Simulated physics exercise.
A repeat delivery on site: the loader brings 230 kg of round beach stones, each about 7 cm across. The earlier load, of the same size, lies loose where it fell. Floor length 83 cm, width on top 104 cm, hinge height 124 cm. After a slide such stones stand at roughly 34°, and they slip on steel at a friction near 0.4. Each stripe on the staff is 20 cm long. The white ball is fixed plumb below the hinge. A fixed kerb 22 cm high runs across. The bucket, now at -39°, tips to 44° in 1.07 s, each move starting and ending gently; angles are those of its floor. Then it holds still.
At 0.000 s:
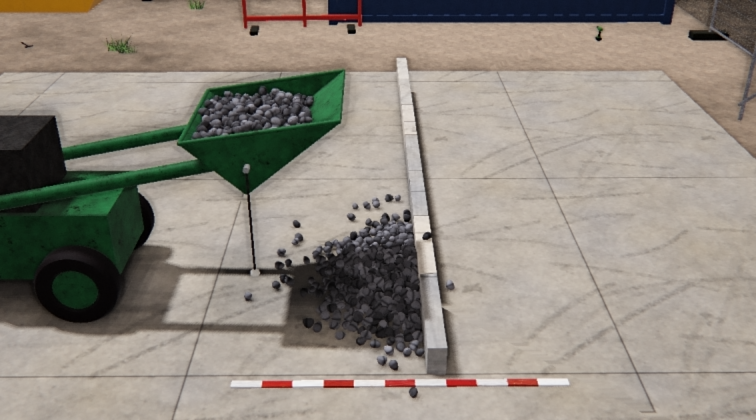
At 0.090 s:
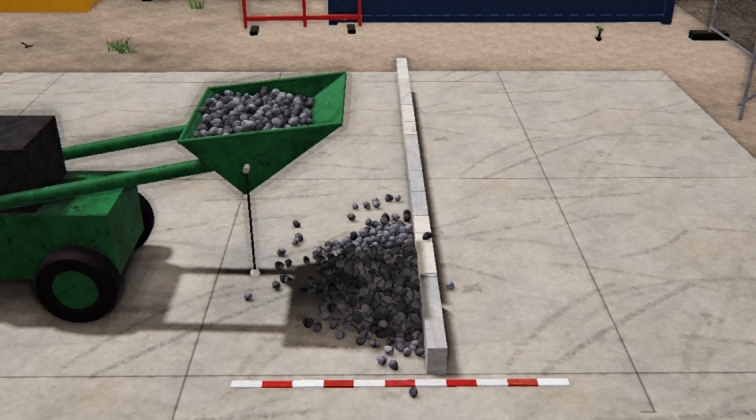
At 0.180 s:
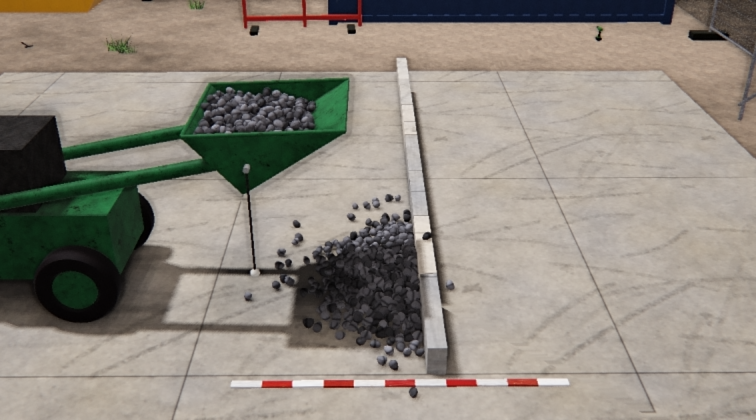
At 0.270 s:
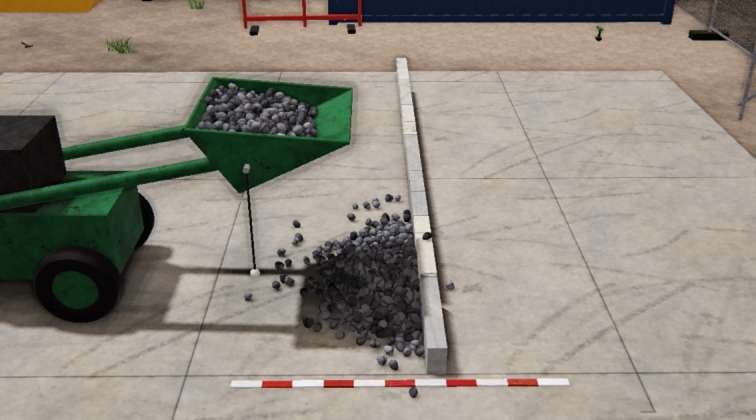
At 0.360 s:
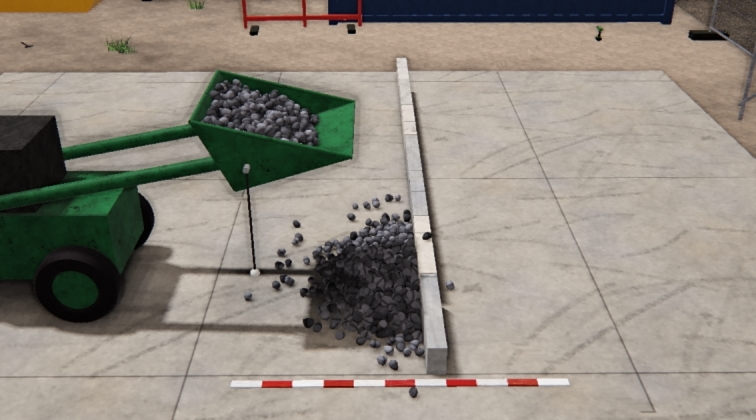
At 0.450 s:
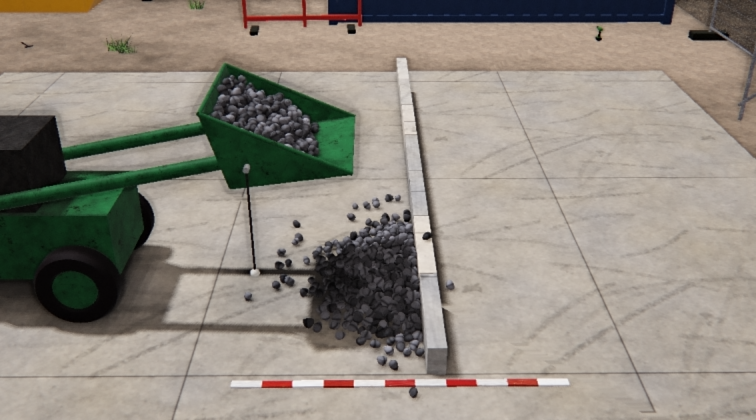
A green loader's raised bucket, full of dark rounded stones, tilted forward, its right edge lowering and its load shifting slightly, while the loose heap on the paving below lay still against the pale kerb.
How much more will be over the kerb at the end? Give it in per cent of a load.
Some 2 per cent is added.
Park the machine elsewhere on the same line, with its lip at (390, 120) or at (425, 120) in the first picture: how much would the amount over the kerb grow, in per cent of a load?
First some 30, then 70 per cent.
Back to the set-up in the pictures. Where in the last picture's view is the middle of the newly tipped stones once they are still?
Near (362, 264).
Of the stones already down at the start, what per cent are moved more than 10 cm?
About 10 per cent.
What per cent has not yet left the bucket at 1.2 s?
It holds some 45 per cent.
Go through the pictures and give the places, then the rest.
In the first picture, the bucket is at -39°, its lip at (341, 121); the top of the load is at (270, 100). The earlier load is highest near (402, 255), 22 cm above ground level, 100 % on this side of the kerb.
In the second picture, the bucket is at -37°, its lip at (342, 124); the top of the load is at (260, 101); the stones move at 0.1 m/s on average.
The third picture shows lip at (346, 131), floor tilted -33°, highest stones at (235, 102); the stones move at 0.2 m/s on average.
In the fourth picture, the bucket is at -26°, its lip at (350, 143); the top of the load is at (223, 99); the stones move at 0.3 m/s on average.
The fifth picture shows lip at (352, 157), floor tilted -17°, highest stones at (225, 94); the stones move at 0.3 m/s on average.
The sixth picture shows lip at (353, 174), floor tilted -7°, highest stones at (230, 87); the stones move at 0.4 m/s on average.
After 0.8 s the floor is at 31°; in per cent of one load, 100 in the bucket, 100 on this side of the kerb; the foremost stones are at (418, 252).
After 1.2 s the floor is at 44°; in per cent of one load, 47 in the bucket, 153 on this side of the kerb; the foremost stones are at (418, 252).
After 1.5 s the floor is at 44°; in per cent of one load, 1 in the bucket, 198 on this side of the kerb, 1 over the kerb; the foremost stones are at (439, 260).
After 4.0 s the floor is at 44°; in per cent of one load, 0 in the bucket, 198 on this side of the kerb, 2 over the kerb; the foremost stones are at (516, 295). Net gain over the kerb, 2.
